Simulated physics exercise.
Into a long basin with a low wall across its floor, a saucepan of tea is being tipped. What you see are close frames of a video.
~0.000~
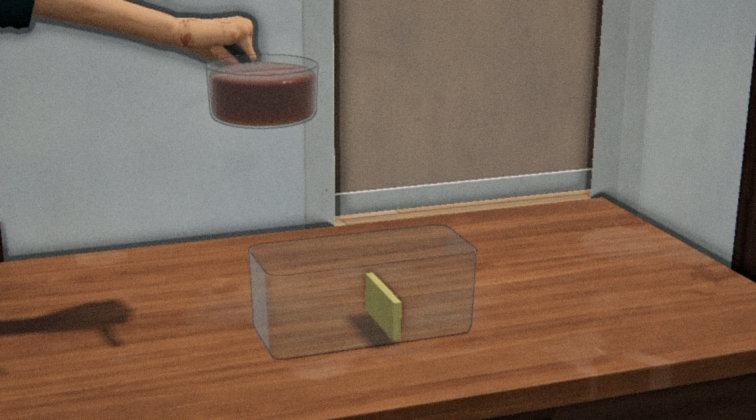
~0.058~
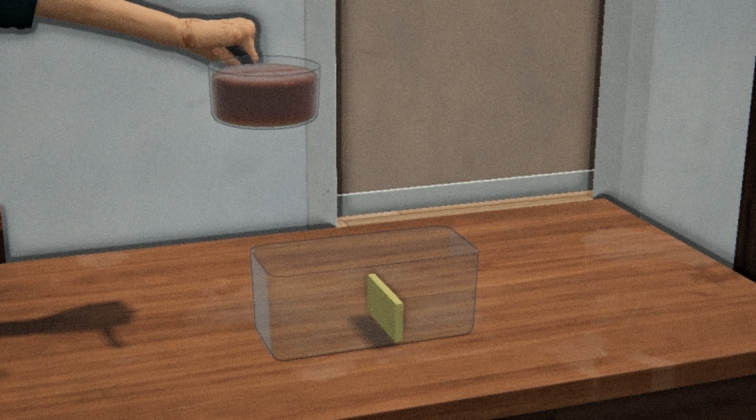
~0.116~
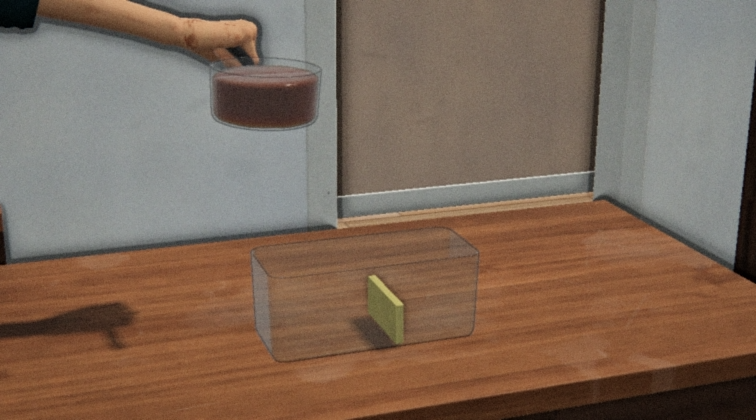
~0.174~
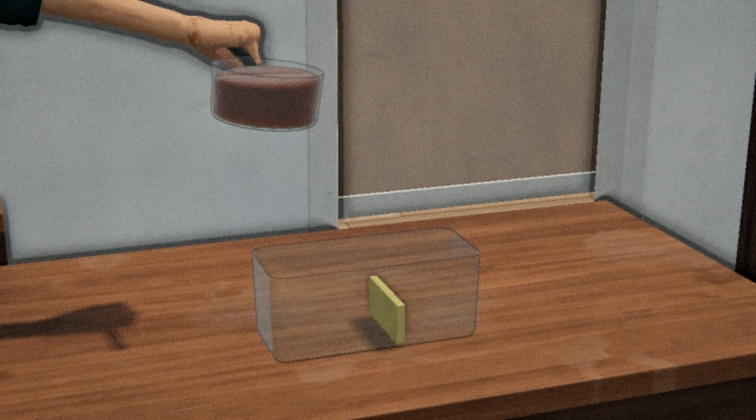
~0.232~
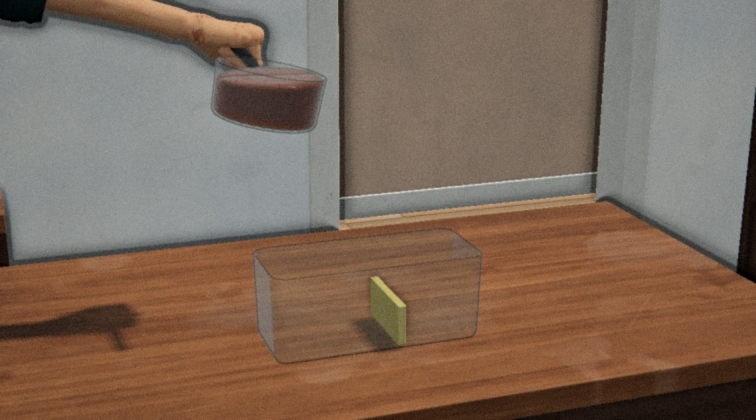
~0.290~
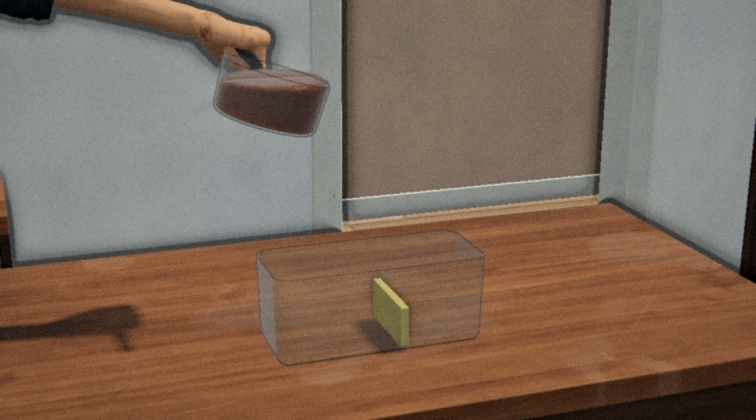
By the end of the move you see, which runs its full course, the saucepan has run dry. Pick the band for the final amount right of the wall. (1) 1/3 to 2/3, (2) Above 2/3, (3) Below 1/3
1, 1/3 to 2/3.
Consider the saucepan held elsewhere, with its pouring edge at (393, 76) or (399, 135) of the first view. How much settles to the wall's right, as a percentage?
About 75 per cent, then about 85 per cent.
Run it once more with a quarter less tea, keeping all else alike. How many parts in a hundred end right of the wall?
I'd say roughly 20 percent.
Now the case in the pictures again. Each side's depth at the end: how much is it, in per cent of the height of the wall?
The left side sits at 40 per cent and the right side at 50.
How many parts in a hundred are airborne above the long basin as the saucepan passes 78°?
That comes to near 50 percent.
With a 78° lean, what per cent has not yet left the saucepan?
I'd put it near 35 %.
A moment on, the saucepan is tipped on its side and 35 per cent is still to pour, 6 is left of the wall and 10 right of it.
Next, the saucepan is tipped right over and 3 per cent is still to pour, 43 is left of the wall and 42 right of it.
Then the saucepan is tipped right over and 0 per cent is still to pour, 55 is left of the wall and 42 right of it.
Later the saucepan is tipped right over and 0 per cent is still to pour, 56 is left of the wall and 43 right of it.
Finally, 55 per cent lies left of the wall, 42 right of it and 2 outside.
